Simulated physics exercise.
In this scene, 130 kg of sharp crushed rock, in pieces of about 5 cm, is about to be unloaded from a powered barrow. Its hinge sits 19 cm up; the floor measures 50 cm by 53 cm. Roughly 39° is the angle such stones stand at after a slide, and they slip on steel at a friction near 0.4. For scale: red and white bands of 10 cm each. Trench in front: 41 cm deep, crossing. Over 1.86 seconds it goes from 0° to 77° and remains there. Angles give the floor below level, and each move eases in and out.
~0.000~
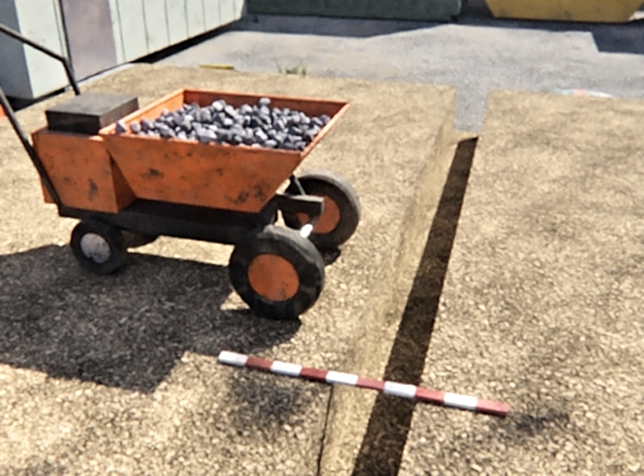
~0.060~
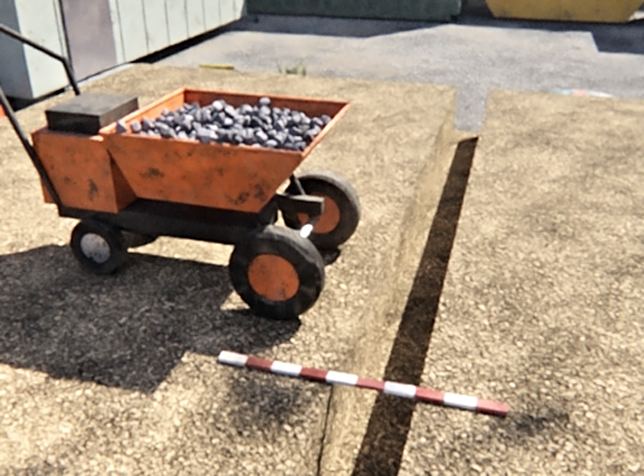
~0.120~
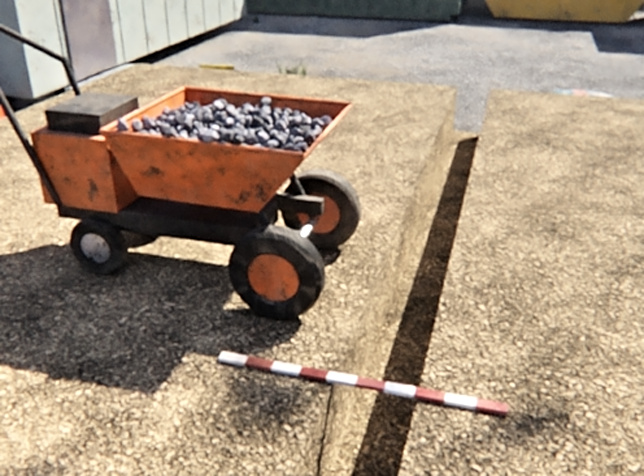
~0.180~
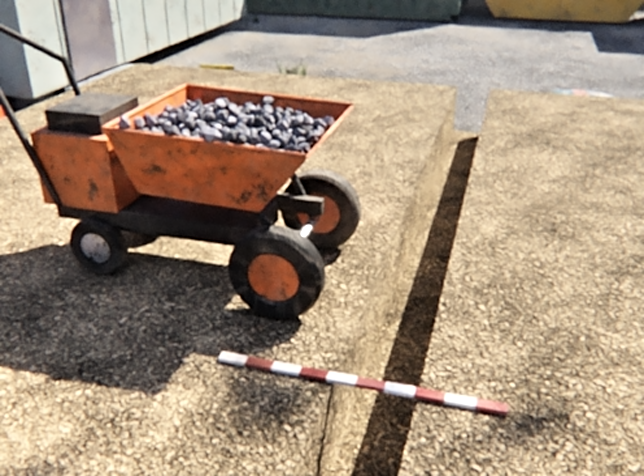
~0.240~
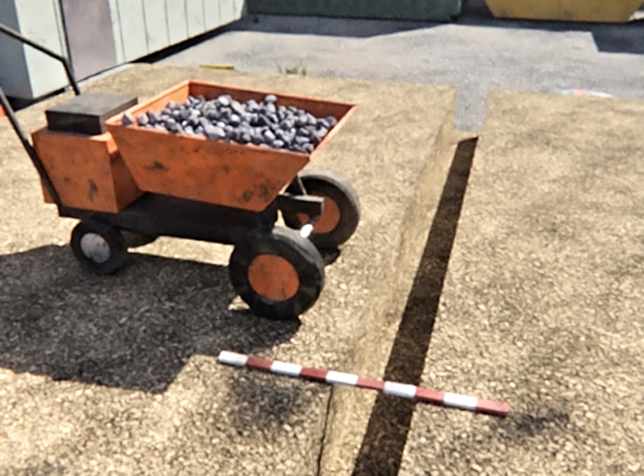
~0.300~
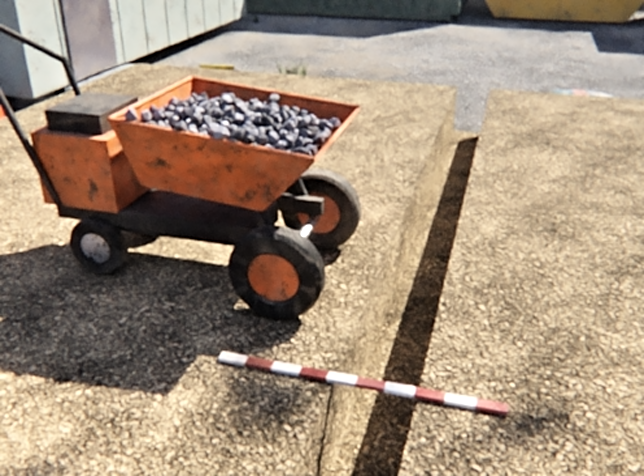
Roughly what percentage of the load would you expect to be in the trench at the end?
I'd expect around 49 per cent.
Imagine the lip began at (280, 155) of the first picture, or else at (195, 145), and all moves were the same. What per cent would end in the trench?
First place roughly 70%, second roughly 65%.
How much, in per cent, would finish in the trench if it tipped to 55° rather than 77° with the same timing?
With that change, near 10 per cent.
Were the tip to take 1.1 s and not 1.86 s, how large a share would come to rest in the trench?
It would be near 40 percent.
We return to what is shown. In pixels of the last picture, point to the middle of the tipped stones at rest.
Somewhere near pixel (449, 298).
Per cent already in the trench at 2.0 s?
Close to 10 per cent has got there by then.
After 1.4 s the floor is at 65°; 98 % in the tray, 1 % in the trench, 1 % past the trench; the foremost stones are at (445, 269).
After 2.0 s the floor is at 77°; 49 % in the tray, 10 % in the trench, 41 % past the trench; the foremost stones are at (575, 318).
After 2.3 s the floor is at 77°; 21 % in the tray, 23 % in the trench, 56 % past the trench; the foremost stones are at (616, 338).
After 4.3 s the floor is at 77°; 0 % in the tray, 49 % in the trench, 51 % past the trench; the foremost stones are at (619, 330).
